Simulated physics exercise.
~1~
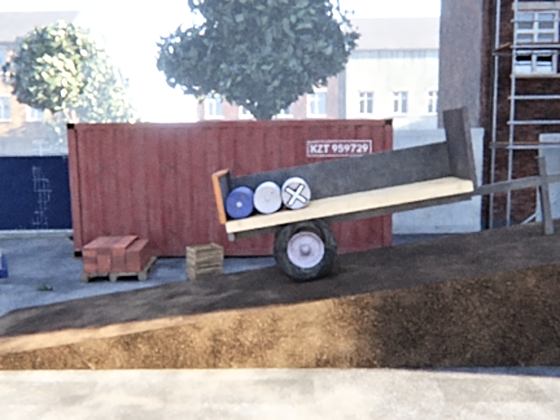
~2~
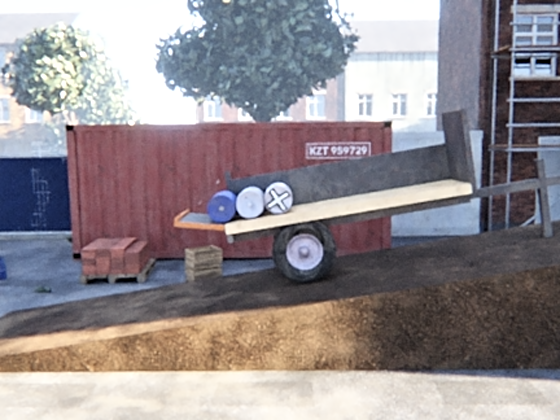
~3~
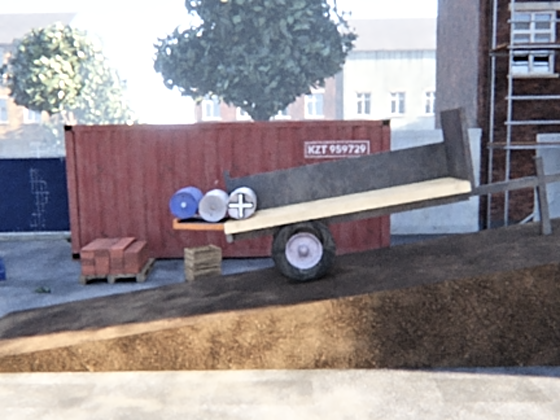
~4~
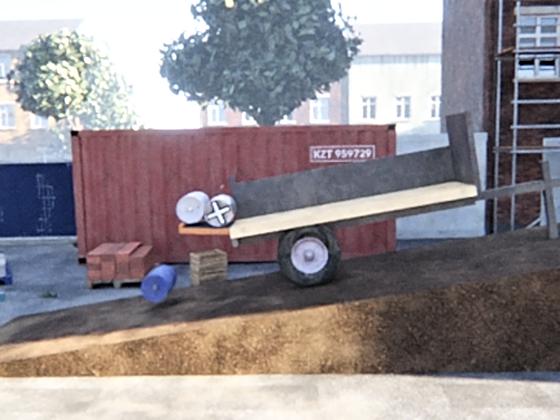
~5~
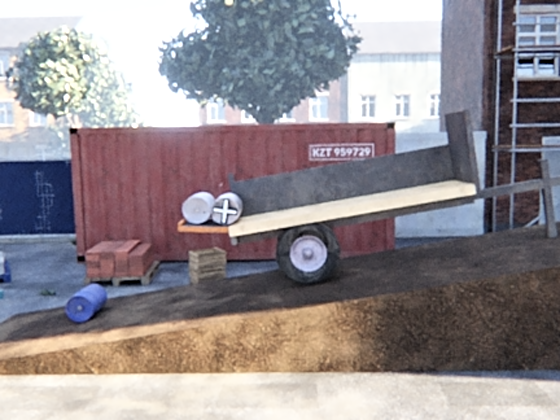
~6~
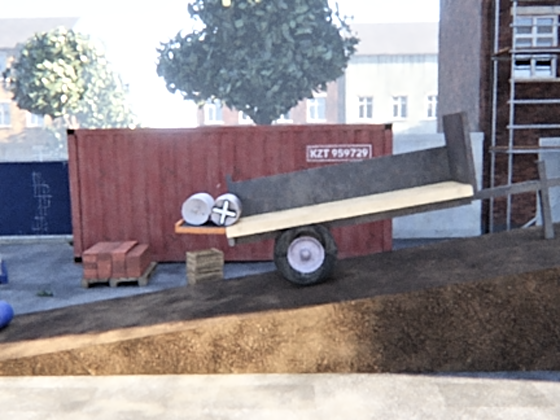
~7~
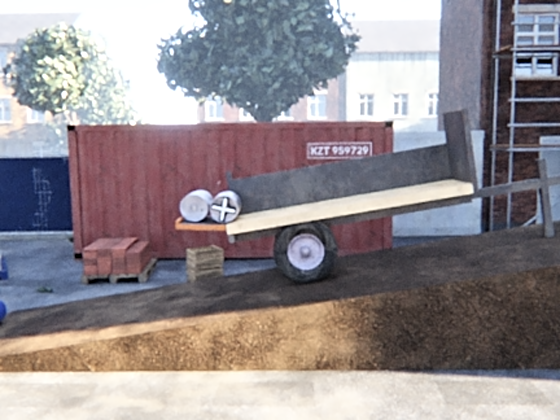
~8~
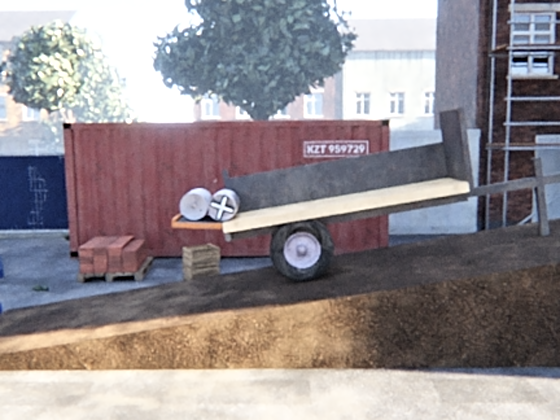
The footage shows three kegs on a tilted trailer on a dirt slope as the tailgate lowers and they roll left onto it. The blue keg drops off the end and rolls downhill out of view, while the other two stay resting on the lowered gate.
